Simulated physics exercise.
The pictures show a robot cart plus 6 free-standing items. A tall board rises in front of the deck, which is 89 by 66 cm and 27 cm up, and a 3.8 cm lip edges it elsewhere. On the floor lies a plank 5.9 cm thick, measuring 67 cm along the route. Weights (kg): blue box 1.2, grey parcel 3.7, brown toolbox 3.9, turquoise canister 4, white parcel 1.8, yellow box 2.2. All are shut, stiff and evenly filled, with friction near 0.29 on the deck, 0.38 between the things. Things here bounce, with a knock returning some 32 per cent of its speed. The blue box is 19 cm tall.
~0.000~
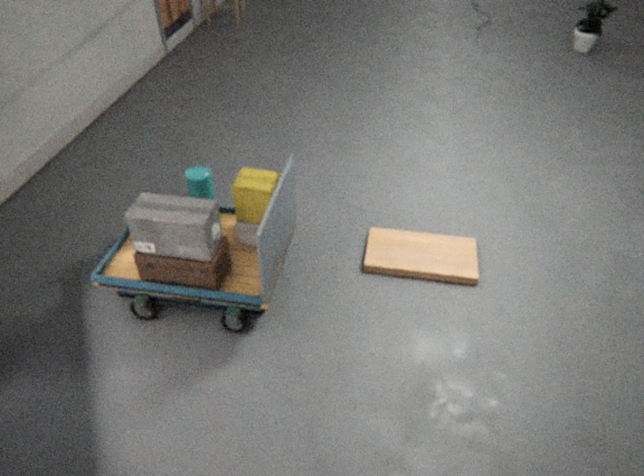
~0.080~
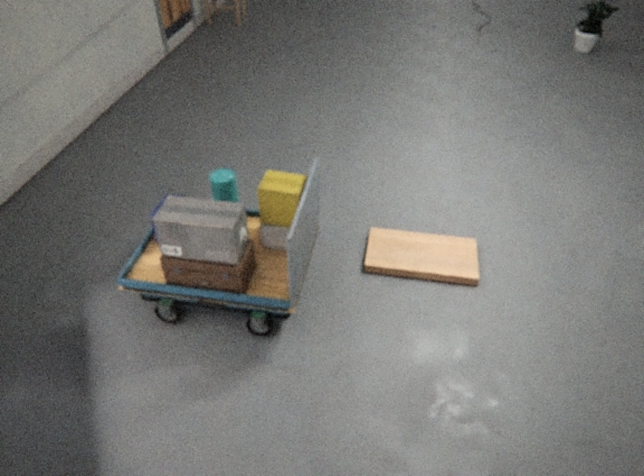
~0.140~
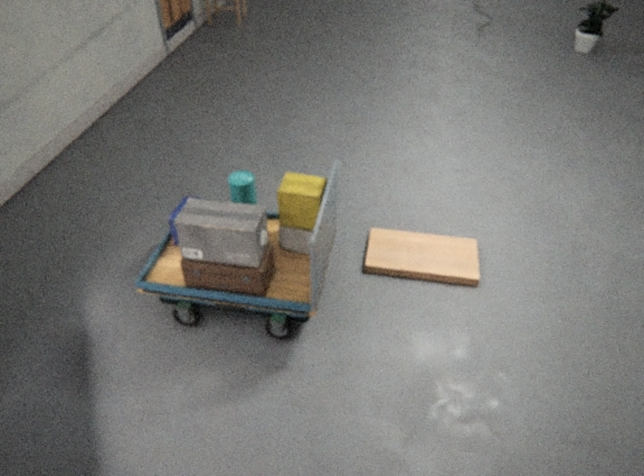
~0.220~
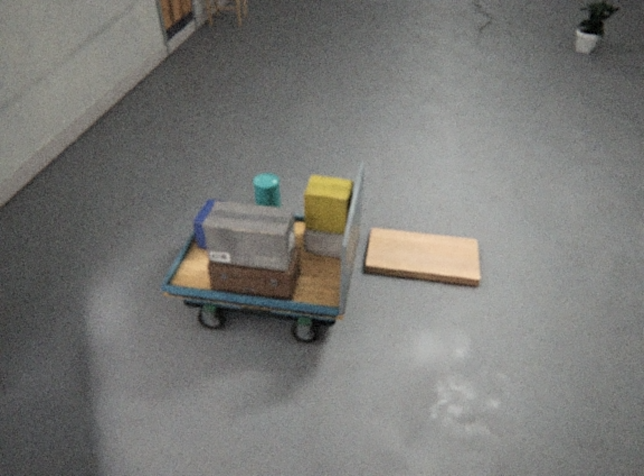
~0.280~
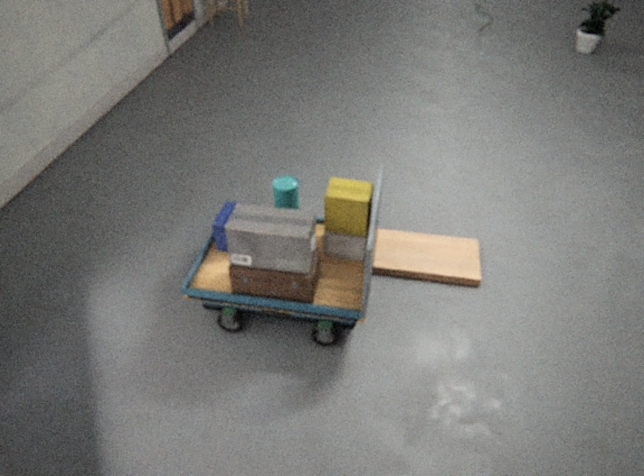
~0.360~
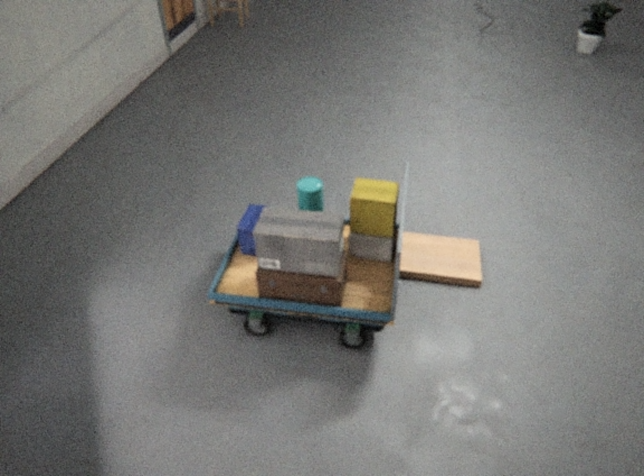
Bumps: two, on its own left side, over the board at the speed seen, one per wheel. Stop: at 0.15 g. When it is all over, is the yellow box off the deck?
The yellow box stays put.
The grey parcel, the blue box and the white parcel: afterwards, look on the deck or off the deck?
Grey parcel: Stays in bounds; blue box: Goes out of bounds; white parcel: Stays in bounds.
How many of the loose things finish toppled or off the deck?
The count is 2.
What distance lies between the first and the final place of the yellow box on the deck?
Start to finish, roughly 28 cm.
After 0.76 s, cart has run 129 cm; yellow box 22° off upright near (469, 237); turquoise canister 47° off upright; white parcel 17° off upright.
After 1.16 s, cart has run 197 cm; blue box now off the deck; yellow box 7° off upright near (596, 265); turquoise canister 54° off upright.
In the end (2.8 s), off the deck, blue box; toppled on the deck, turquoise canister; not toppled but over 10 cm from the start, grey parcel and yellow box; the other 2 under 10 cm from the start.
